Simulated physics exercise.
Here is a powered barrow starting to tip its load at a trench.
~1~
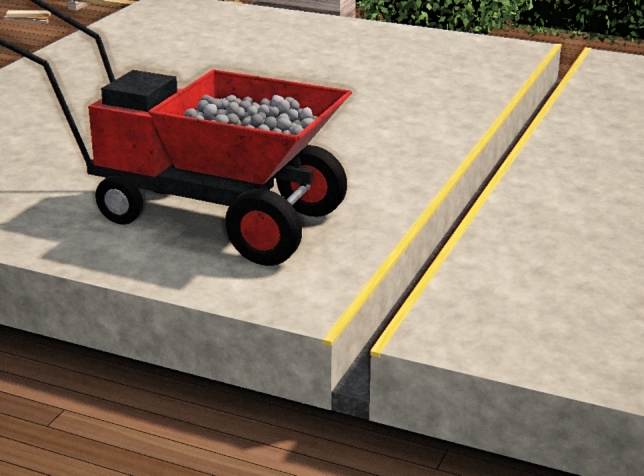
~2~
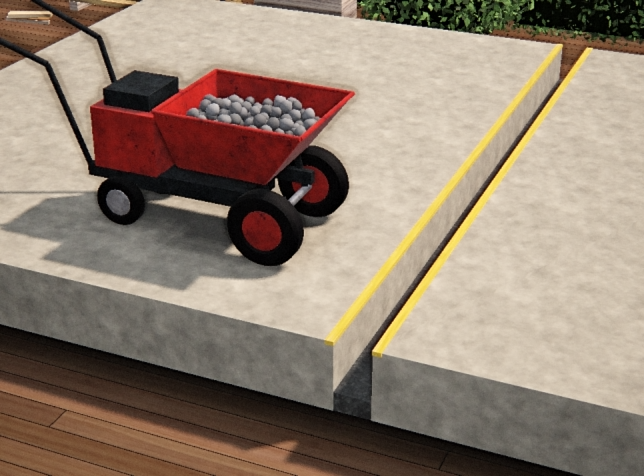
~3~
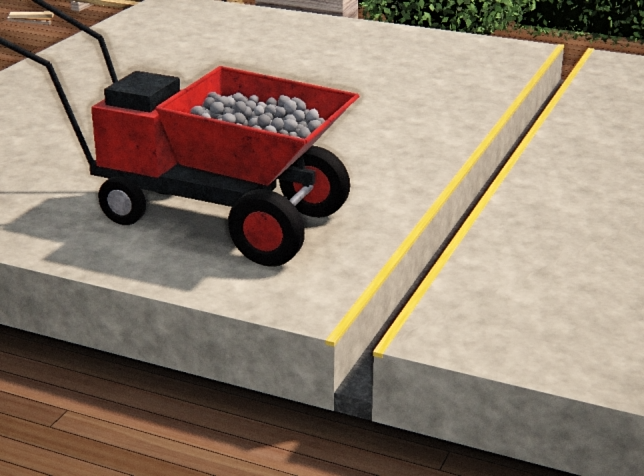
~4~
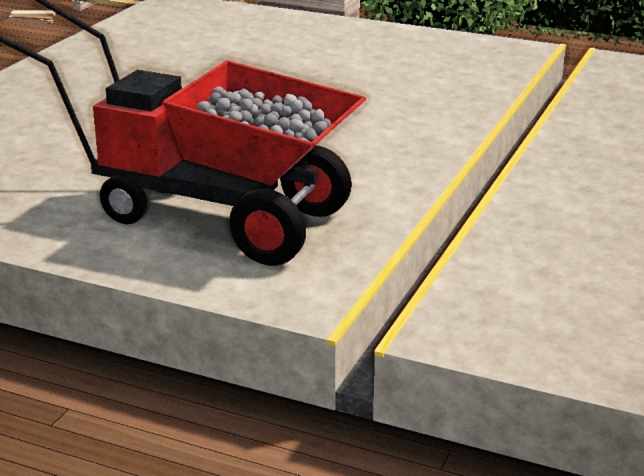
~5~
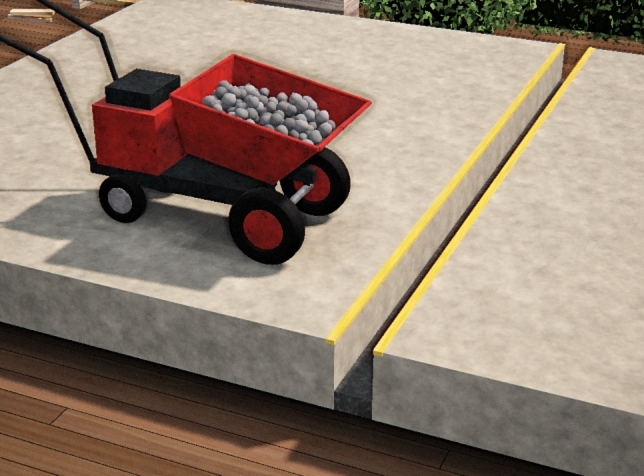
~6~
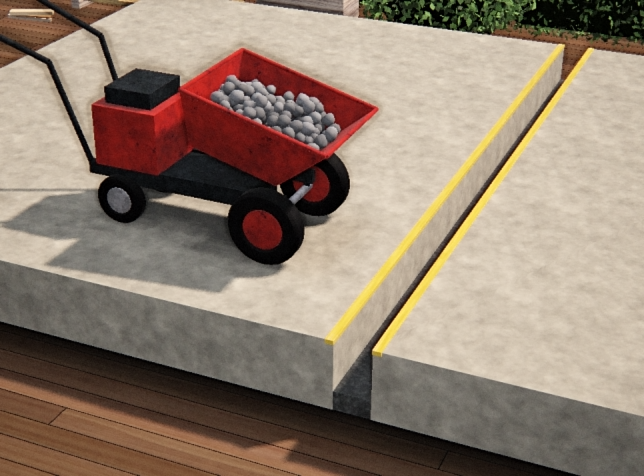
A red powered barrow loaded with round grey cobbles stood on a concrete slab beside a narrow, yellow-edged trench, its skip level at first, then slowly tilting forward to the right while its wheels stayed put.
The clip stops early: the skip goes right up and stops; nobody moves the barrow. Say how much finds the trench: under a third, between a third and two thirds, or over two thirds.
It catches more than two thirds.
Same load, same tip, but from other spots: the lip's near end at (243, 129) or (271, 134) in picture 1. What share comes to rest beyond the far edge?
First some 0, then 10 per cent.
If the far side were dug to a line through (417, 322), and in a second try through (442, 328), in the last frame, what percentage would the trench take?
First some 90, then 100 per cent.
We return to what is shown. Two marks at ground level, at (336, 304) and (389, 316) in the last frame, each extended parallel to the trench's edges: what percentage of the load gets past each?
Roughly 100 per cent, and 30 per cent.
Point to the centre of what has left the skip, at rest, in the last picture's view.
At about (415, 285).
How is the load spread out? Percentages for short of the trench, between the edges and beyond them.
About: Short 5, between 75, beyond 15 per cent.
Shortly afterwards, skip tipped steeply; the whole lot in the skip.
Next, skip tipped right over; the bulk in the skip; only a few short of the trench; near a quarter in or heaped over the trench; only a few beyond it; only a few falling.
Some moments later, skip tipped right over; a little in the skip; only a few short of the trench; the bulk in or heaped over the trench; a little beyond it.
In the end, skip tipped right over; only a few in the skip; only a few short of the trench; the bulk in or heaped over the trench; a little beyond it.
